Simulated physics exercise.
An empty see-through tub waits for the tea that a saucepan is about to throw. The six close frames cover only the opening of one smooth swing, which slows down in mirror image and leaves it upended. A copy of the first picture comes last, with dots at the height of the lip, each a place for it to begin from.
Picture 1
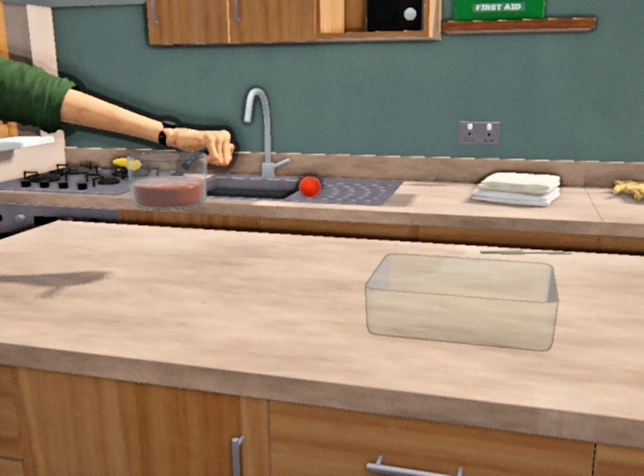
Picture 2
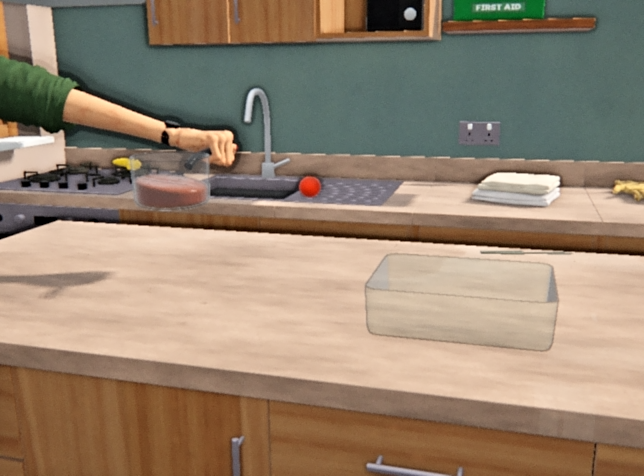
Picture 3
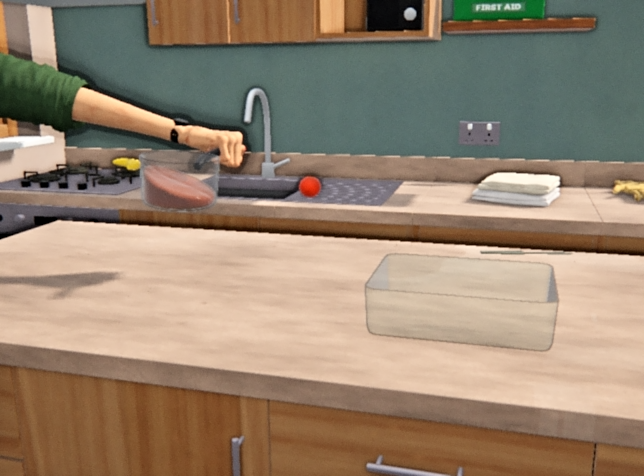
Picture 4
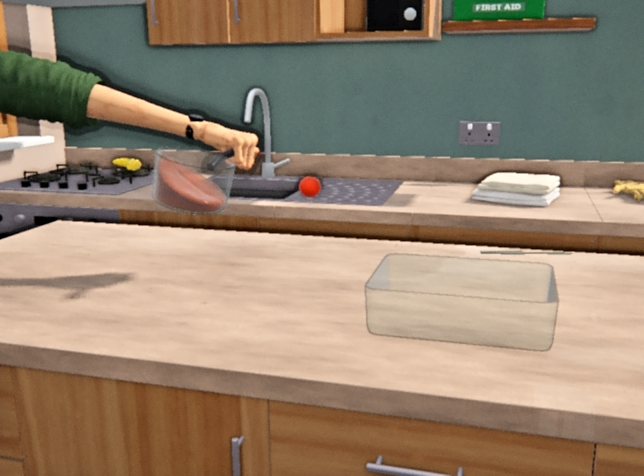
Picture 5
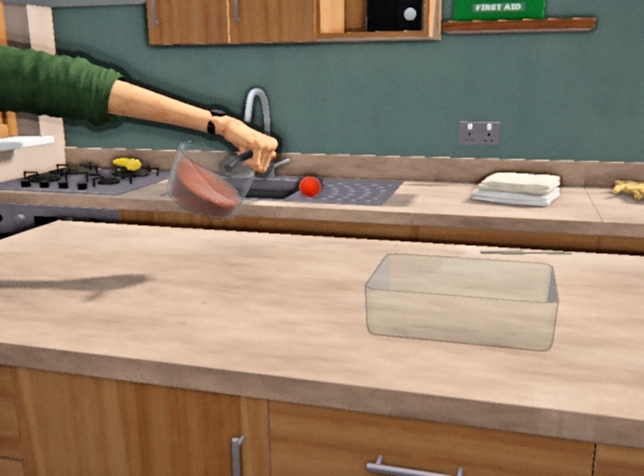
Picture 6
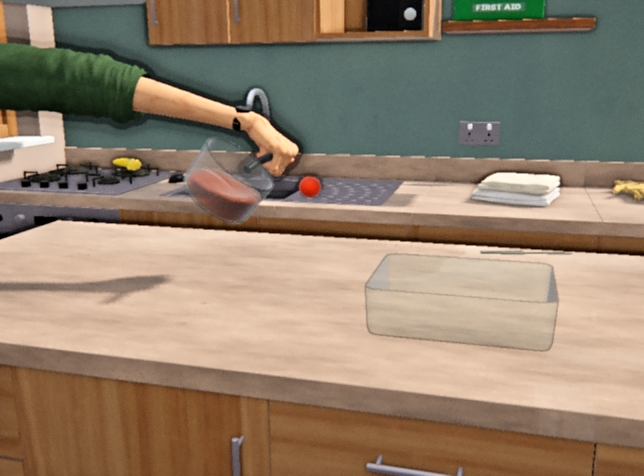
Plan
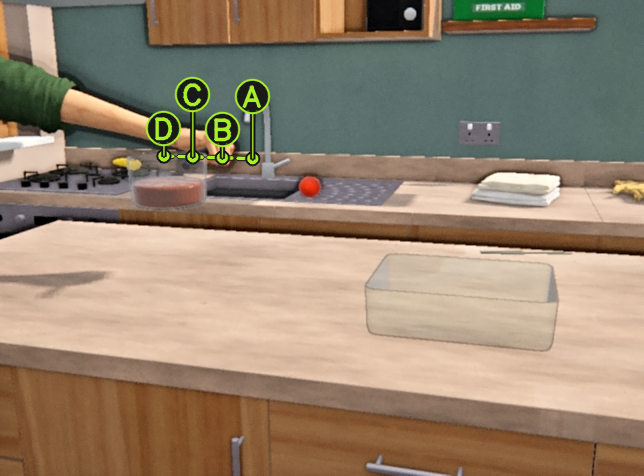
In a kitchen with a dark green wall, a still camera looks across a pale wooden worktop toward a back counter with a hob, sink and tap. An empty see-through tub sits right of centre, with a red ball-like object, folded white cloths and a green first aid sign beyond. From the left, a green-sleeved arm moves a clear pan of reddish-brown liquid rightward, tilting it progressively, with the liquid still inside.
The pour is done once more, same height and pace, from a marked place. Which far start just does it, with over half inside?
The limit is B.
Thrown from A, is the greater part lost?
No, that is safe.
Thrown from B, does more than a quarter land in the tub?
Yes, clearly.
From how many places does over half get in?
Two of the four.
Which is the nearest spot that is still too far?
That is spot C.
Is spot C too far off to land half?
Yes.
On the marked copy, A at (252, 158); B at (222, 157); C at (192, 156); D at (163, 156).
With A, about 70 % lands in the tub, 5 % falls short and 25 % goes beside or beyond.
With B, about 62 % lands in the tub, 21 % falls short and 17 % goes beside or beyond.
With C, about 33 % lands in the tub, 59 % falls short and 8 % goes beside or beyond.
With D, about 0 % lands in the tub, 98 % falls short.
